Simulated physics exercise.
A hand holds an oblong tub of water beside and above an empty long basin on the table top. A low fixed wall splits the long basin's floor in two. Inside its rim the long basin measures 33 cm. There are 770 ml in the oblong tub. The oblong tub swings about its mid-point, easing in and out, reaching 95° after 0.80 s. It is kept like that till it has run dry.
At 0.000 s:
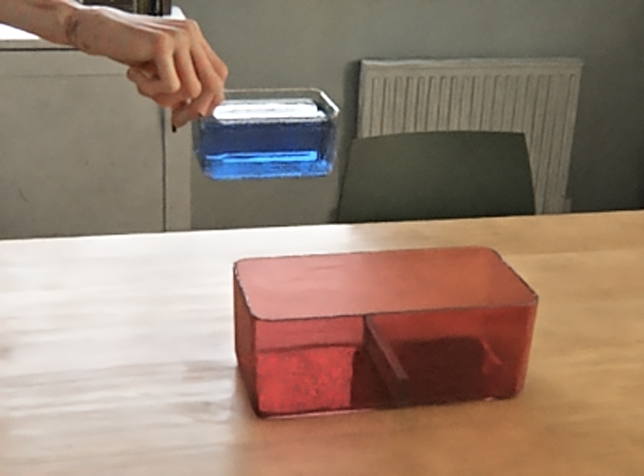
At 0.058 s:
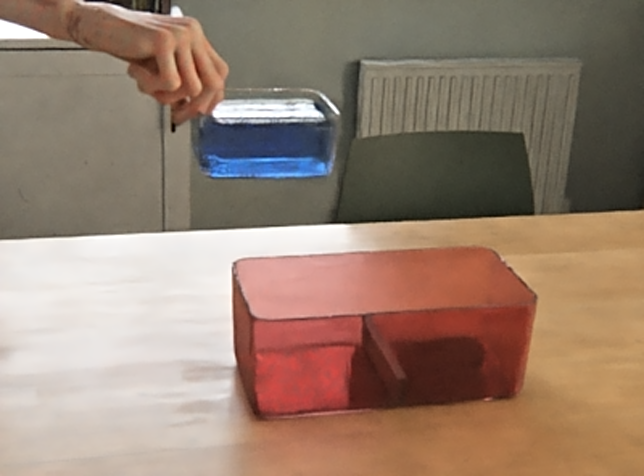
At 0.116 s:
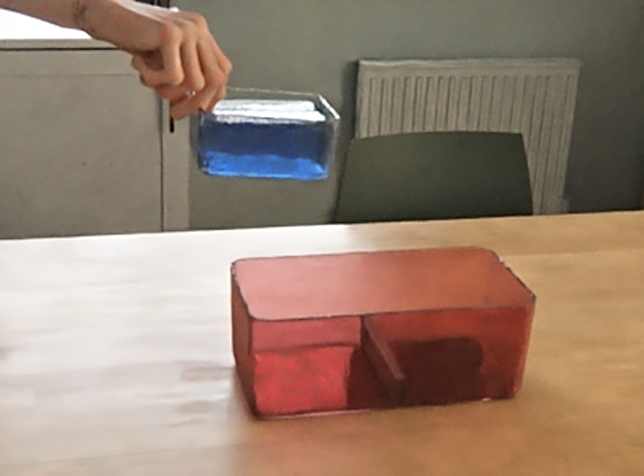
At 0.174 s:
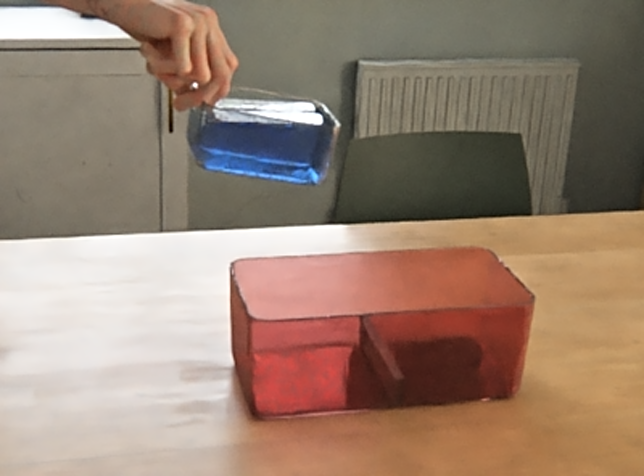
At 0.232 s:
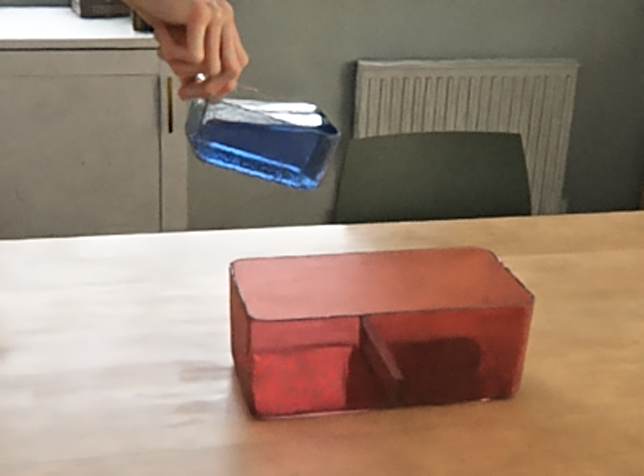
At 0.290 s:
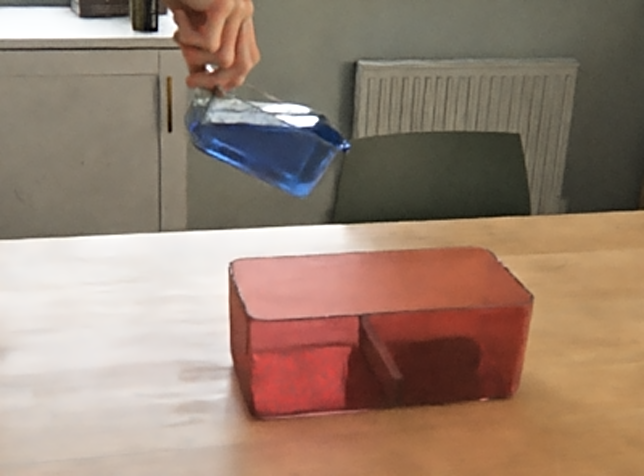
A hand at the upper left holds a small clear tub of blue water and gradually tilts it, its right end dipping as the hand shifts right and the water shifts toward the lower rim. Below it, a translucent red basin with an upright divider sits on a pale wooden table. The fixed, slightly raised view shows a dark chair, white radiator and grey cabinet behind.
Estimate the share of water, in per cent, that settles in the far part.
The far part has some 56 per cent.
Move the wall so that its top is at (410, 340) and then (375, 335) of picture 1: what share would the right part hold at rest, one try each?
In turn about 10 and 65 per cent.
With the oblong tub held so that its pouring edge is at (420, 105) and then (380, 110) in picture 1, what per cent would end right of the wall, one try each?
In turn about 80 and 75 per cent.
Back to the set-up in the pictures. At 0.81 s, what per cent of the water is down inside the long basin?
Near 86 in a hundred.
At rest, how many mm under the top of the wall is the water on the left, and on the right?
Left about 22 mm, right about 16 mm.
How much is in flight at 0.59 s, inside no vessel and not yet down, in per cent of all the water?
Some 50 per cent.
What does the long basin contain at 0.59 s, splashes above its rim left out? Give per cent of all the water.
Near 26 in a hundred.
After 0.59 s the tilt is 80° and 24 per cent is still to pour, 5 is left of the wall and 21 right of it.
After 0.81 s the tilt is 95° and 7 per cent is still to pour, 29 is left of the wall and 56 right of it.
After 1.05 s the tilt is 95° and 2 per cent is still to pour, 38 is left of the wall and 56 right of it.
After 1.30 s the tilt is 95° and 0 per cent is still to pour, 41 is left of the wall and 56 right of it.
In the end 42 per cent lies left of the wall, 56 right of it and 2 outside.
